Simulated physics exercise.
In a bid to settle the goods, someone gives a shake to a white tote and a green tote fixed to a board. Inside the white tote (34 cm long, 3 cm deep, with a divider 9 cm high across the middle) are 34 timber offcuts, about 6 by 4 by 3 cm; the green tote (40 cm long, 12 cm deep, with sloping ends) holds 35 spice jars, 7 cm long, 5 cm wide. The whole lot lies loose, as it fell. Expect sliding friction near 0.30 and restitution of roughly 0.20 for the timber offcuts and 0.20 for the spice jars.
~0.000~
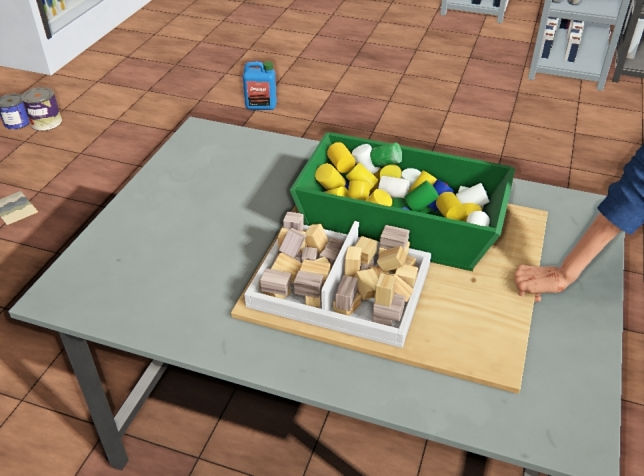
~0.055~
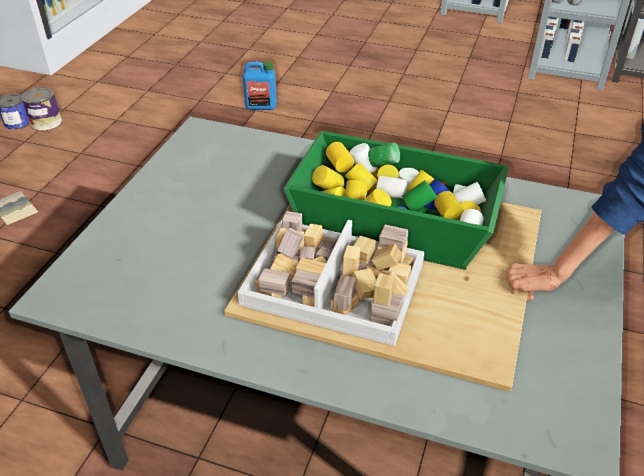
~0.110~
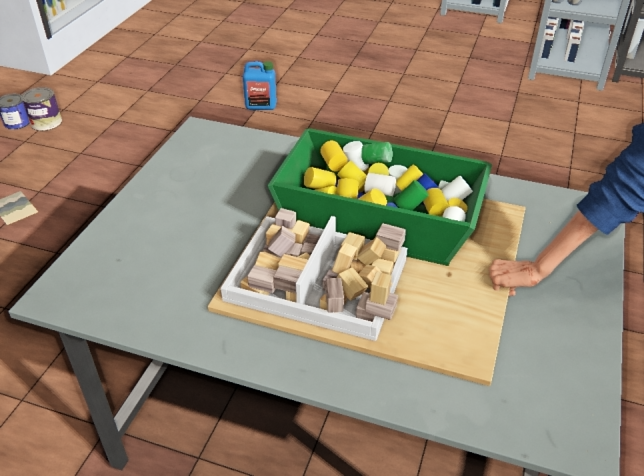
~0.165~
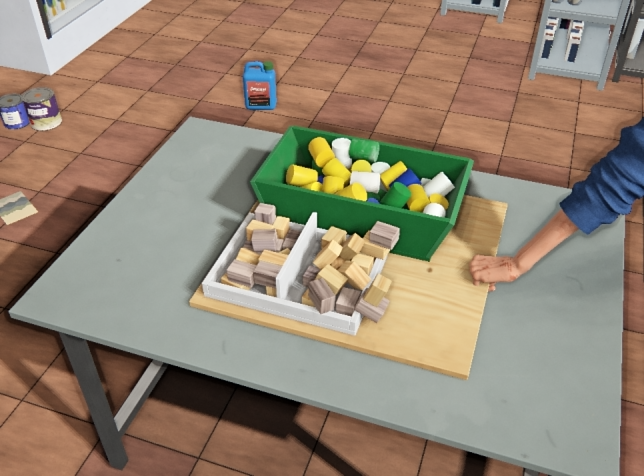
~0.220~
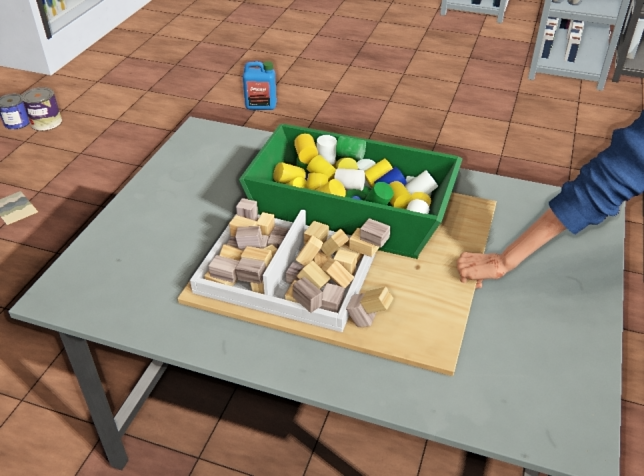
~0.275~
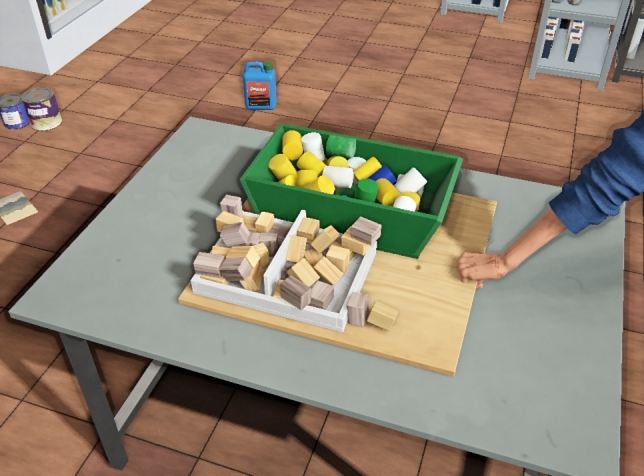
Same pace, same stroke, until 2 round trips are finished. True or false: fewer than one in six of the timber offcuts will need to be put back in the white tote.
False.
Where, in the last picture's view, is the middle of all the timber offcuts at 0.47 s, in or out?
Middle approx. (340, 271).
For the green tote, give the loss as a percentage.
The green tote loses 0 percent of its load.
After 0.47 s, the white tote is down by 7 of 34 and the green tote has all 35.
After 0.71 s, the white tote is down by 11 of 34 and the green tote has all 35.
After 1.05 s, the white tote is down by 11 of 34 and the green tote has all 35.
Outcome (at 1.49 s), the white tote is down by 11 of 34 and the green tote has all 35. Asked share, 11 of 34, 32 per cent.
